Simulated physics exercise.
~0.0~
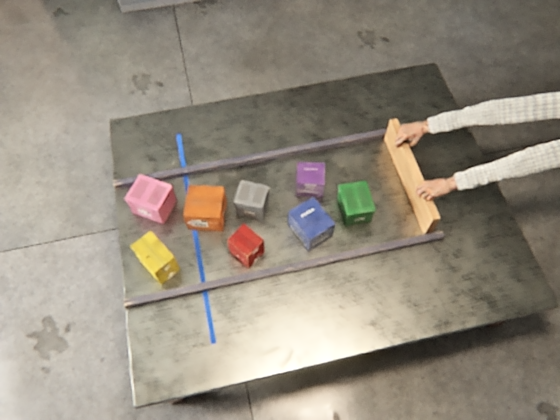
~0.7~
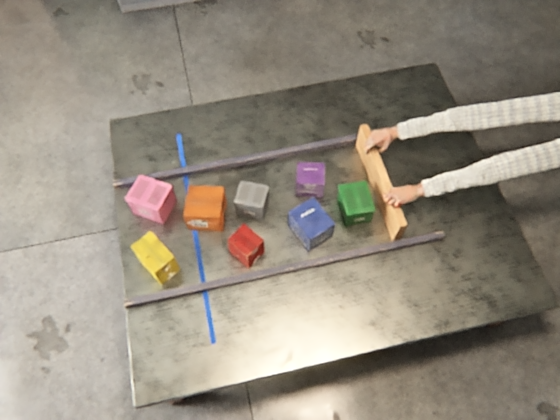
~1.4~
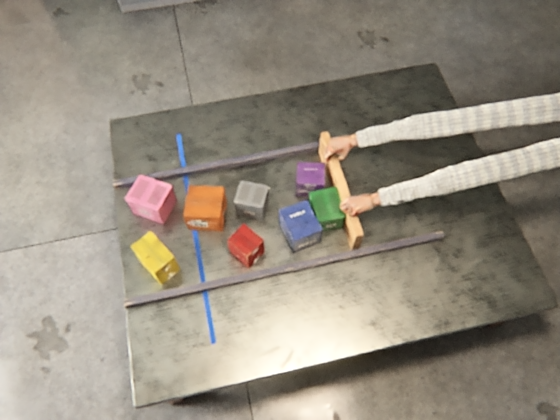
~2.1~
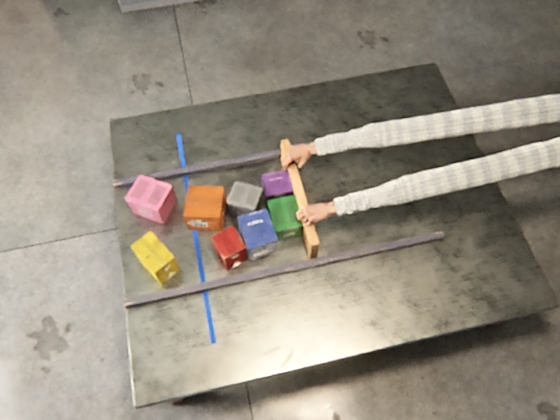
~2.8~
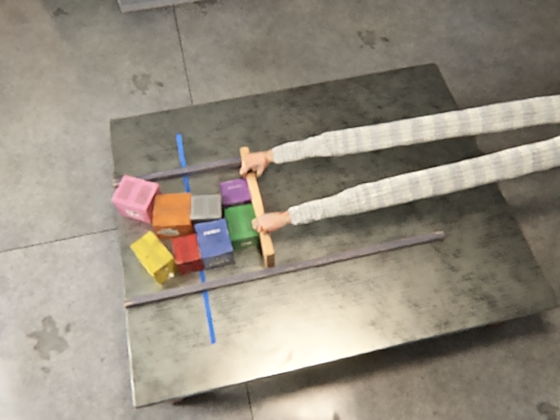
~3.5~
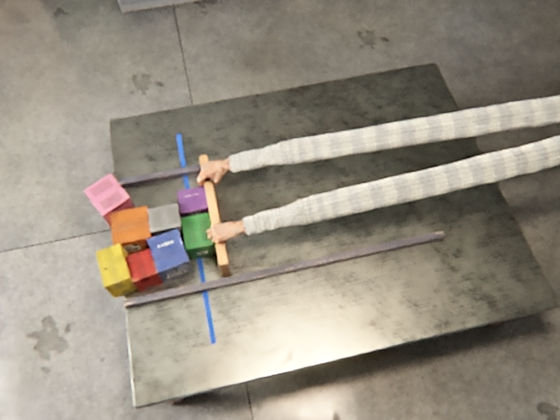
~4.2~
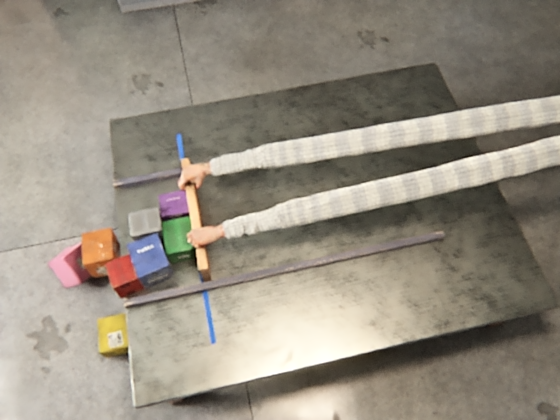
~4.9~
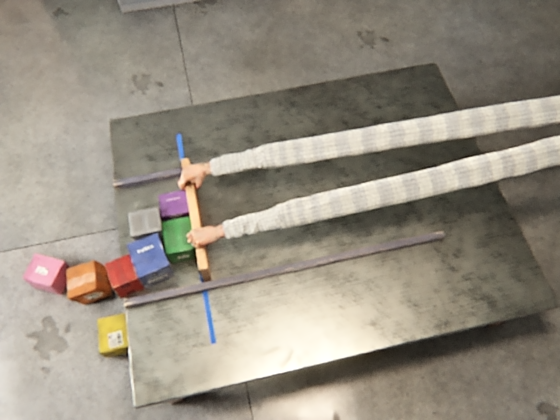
On a loading deck, two hands push a plank left to the tape, knocking boxes off.
